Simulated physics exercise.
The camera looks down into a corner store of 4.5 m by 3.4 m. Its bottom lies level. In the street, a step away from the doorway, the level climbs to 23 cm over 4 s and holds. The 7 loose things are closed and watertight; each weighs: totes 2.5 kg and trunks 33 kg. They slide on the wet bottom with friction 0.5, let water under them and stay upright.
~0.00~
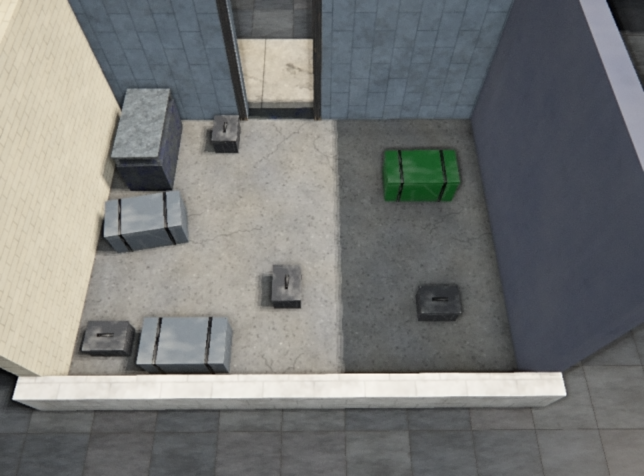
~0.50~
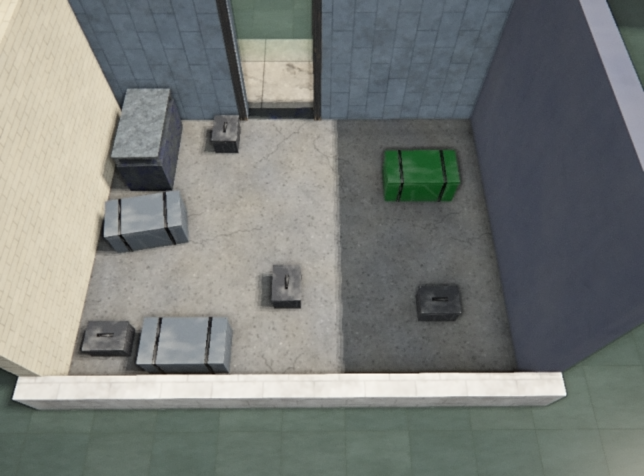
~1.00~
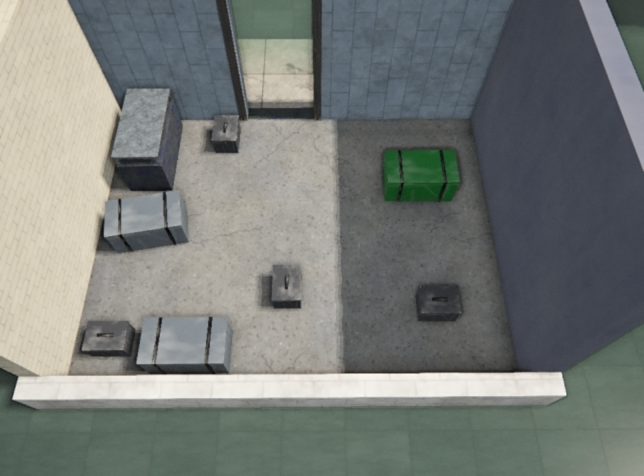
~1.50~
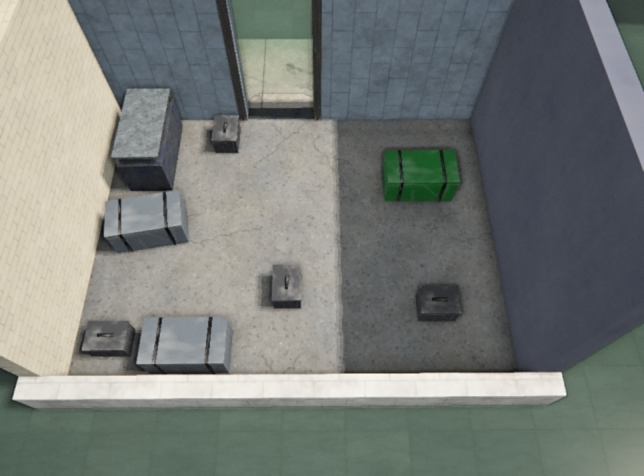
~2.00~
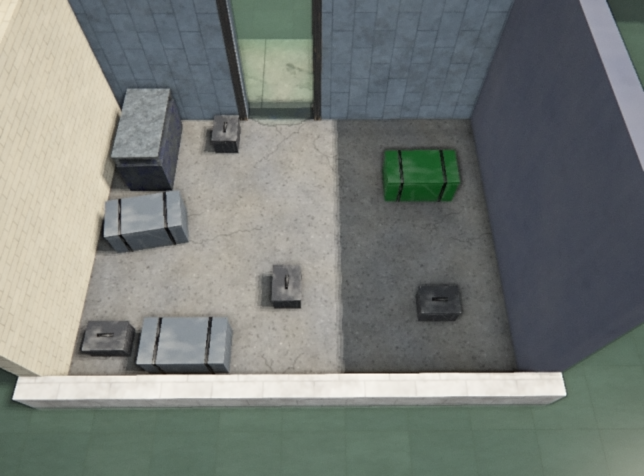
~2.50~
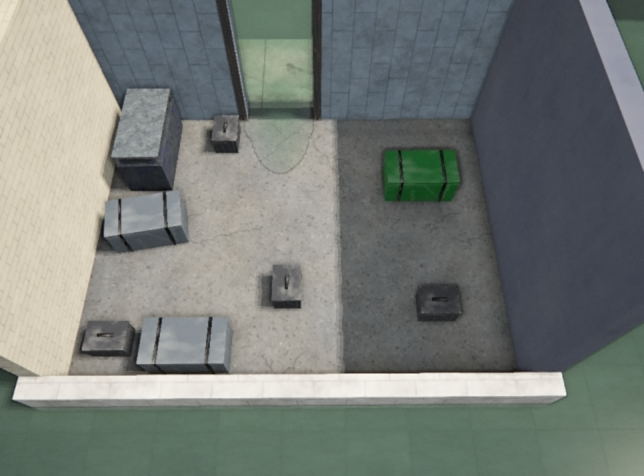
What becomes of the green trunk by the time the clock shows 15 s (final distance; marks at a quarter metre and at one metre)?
The green trunk slides a little.
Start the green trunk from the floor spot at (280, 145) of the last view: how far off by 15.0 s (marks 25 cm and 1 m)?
It travels far.
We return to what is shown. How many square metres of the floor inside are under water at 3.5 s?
Some 3.5 m2.
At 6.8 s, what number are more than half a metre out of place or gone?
By then 2.
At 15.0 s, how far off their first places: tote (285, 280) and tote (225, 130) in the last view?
In that order: 250 cm, 10 cm.
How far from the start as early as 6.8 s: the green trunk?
Roughly 0 cm by then.
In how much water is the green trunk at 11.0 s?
About 6 cm.
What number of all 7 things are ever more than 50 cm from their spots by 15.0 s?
I count 6.
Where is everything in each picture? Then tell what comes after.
The first frame shows the green trunk at (422, 166) rests on the ground; water covers 0.0 m2; 0 of 7 have shifted.
The second frame shows the green trunk at (422, 166) rests on the ground; 0.0 m2 under water; 0 of 7 have shifted.
The third frame shows the green trunk at (422, 166) rests on the ground; 0.0 m2 under water; 0 of 7 have shifted.
The fourth frame shows the green trunk at (422, 166) rests on the ground; 0.0 m2 under water; 0 of 7 have shifted.
The fifth frame shows the green trunk at (422, 166) rests on the ground; water covers 0.0 m2; 0 of 7 have shifted.
The sixth frame shows the green trunk at (422, 166) rests on the ground; water covers 0.5 m2; 0 of 7 have shifted.
After 3.5 s the green trunk is near (422, 166), 0.0 m from its start, aground; 0 afloat.
After 6.8 s the green trunk is near (422, 166), 0.0 m from its start, aground; 3 afloat.
After 11.0 s the green trunk is near (422, 166), 0.0 m from its start, aground; 6 afloat.
After 15.0 s the green trunk is near (426, 127), 0.6 m from its start, afloat; 7 afloat.
